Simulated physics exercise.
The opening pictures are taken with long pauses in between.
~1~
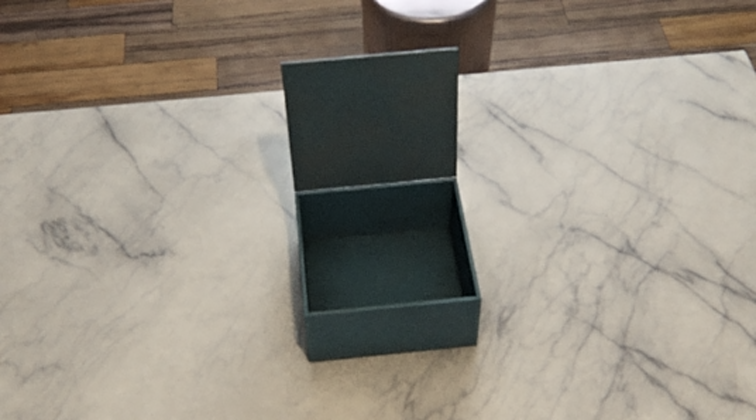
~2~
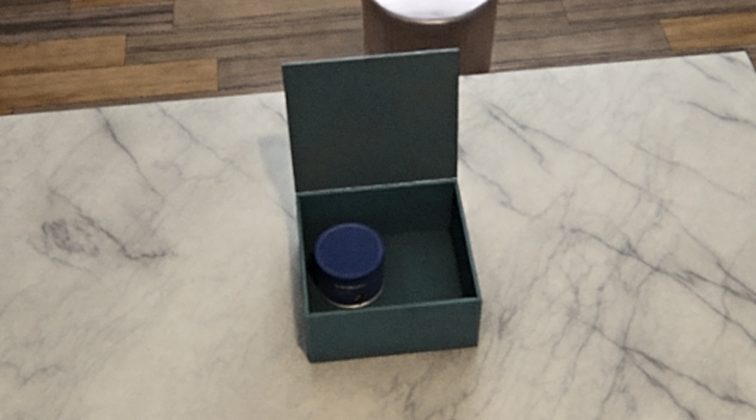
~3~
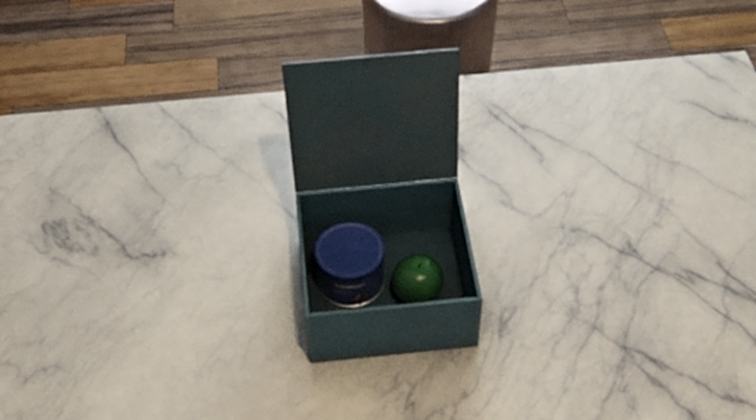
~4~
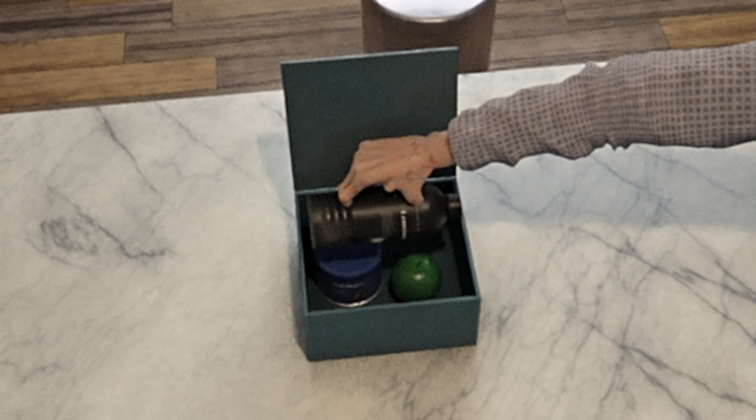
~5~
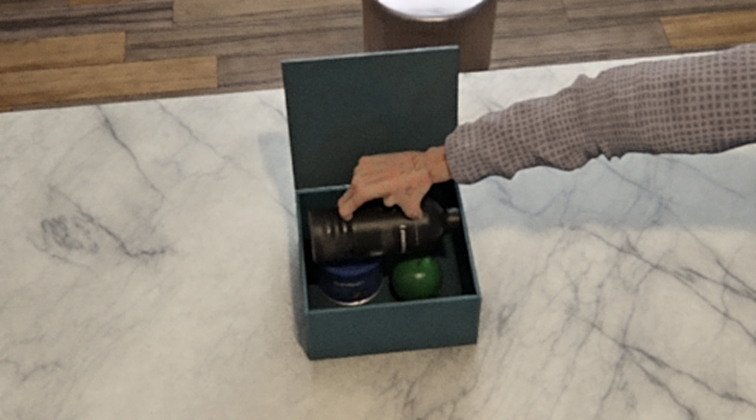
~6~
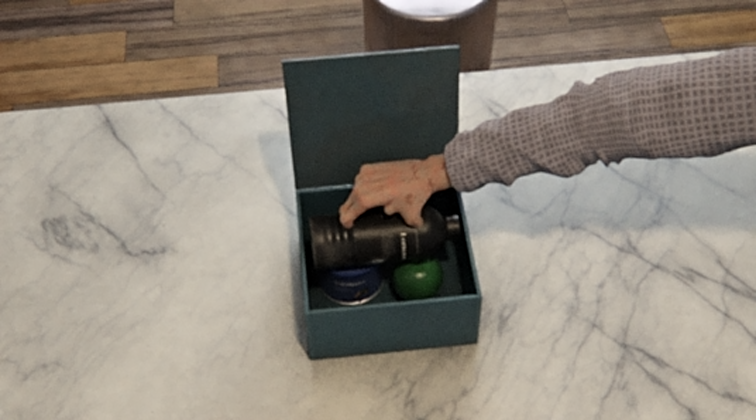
In this clip, an open dark green box sits on a marble surface; a blue tub appears inside, then a round green object beside it, and a hand reaching from the right lowers a black bottle sideways into the box.
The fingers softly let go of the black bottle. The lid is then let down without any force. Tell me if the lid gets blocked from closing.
It gets blocked and stays up.
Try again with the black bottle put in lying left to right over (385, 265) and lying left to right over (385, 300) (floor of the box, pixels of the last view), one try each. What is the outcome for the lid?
Try 1: Lid not shut; try 2: Lid shut.
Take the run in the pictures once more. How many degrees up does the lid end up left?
Lid angle from rim - close to 20°.
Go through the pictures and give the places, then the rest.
In the first picture, the last thing is not in view yet.
In the second picture, the last thing is not in view yet; blue tub (350, 265).
In the third picture, the last thing is not in view yet; blue tub (350, 265).
The fourth picture shows coming down; black bottle (385, 214); blue tub (349, 264).
The fifth picture shows coming down; black bottle (385, 228); blue tub (350, 263).
The sixth picture shows in place under the hand; black bottle (385, 235).
Then, 1.10 s on from there, lid starting down.
Then, 1.50 s on from there, lid 66° above the rim.
Then, 1.80 s on from there, lid 37° above the rim.
Then, 2.00 s on from there, lid 22° above the rim.
In the end, lid 22° above the rim; all 3 unmoved. At the end, from the last picture's camera, black bottle near (387, 240).
